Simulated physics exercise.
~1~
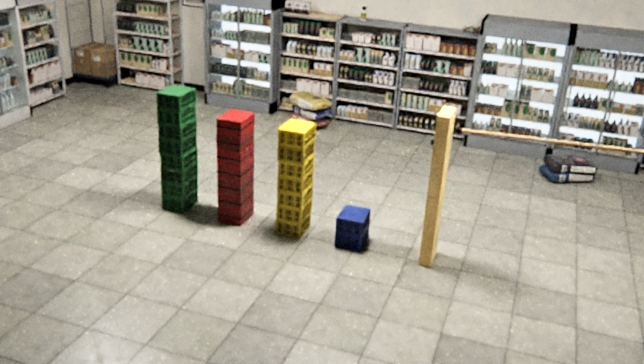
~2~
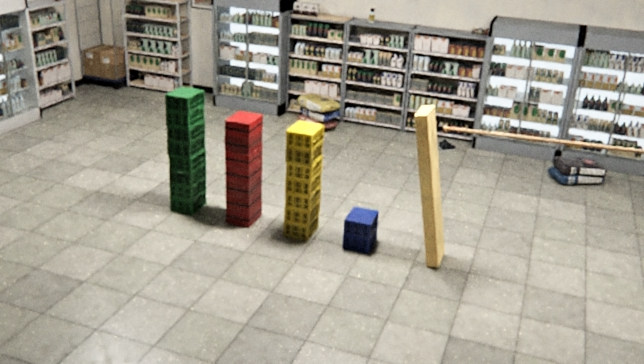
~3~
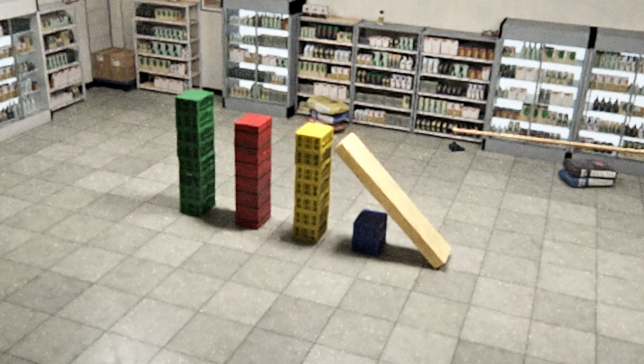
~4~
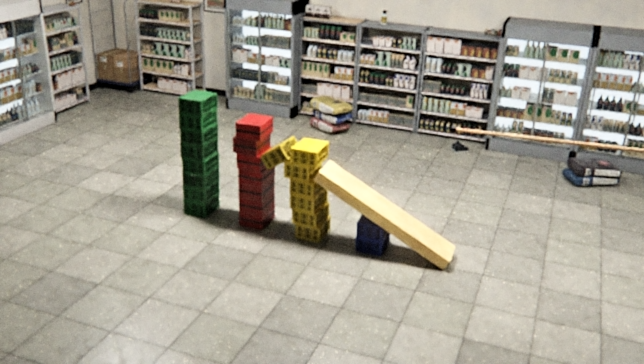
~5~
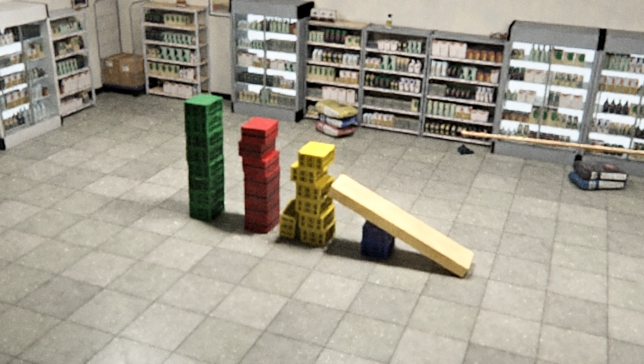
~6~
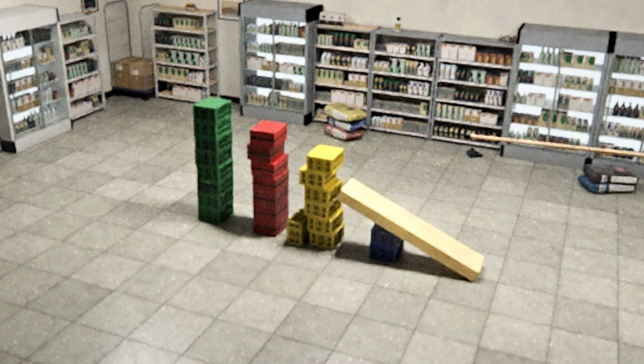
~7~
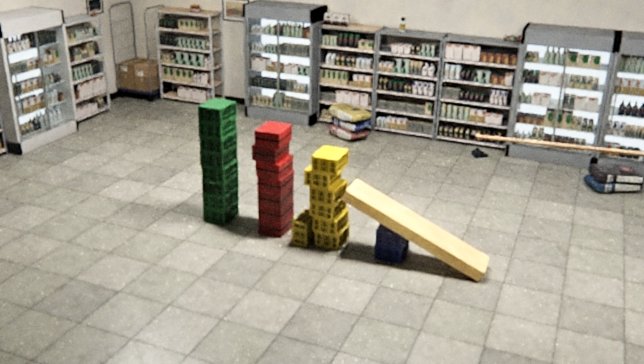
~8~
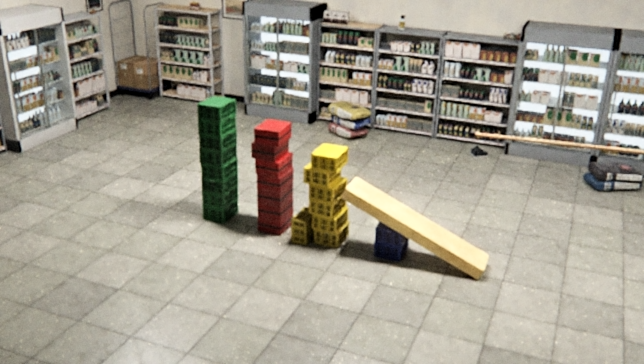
Wooden board toppling left onto yellow crate stack, knocking pieces loose and coming to rest slanted, green and red stacks still standing.
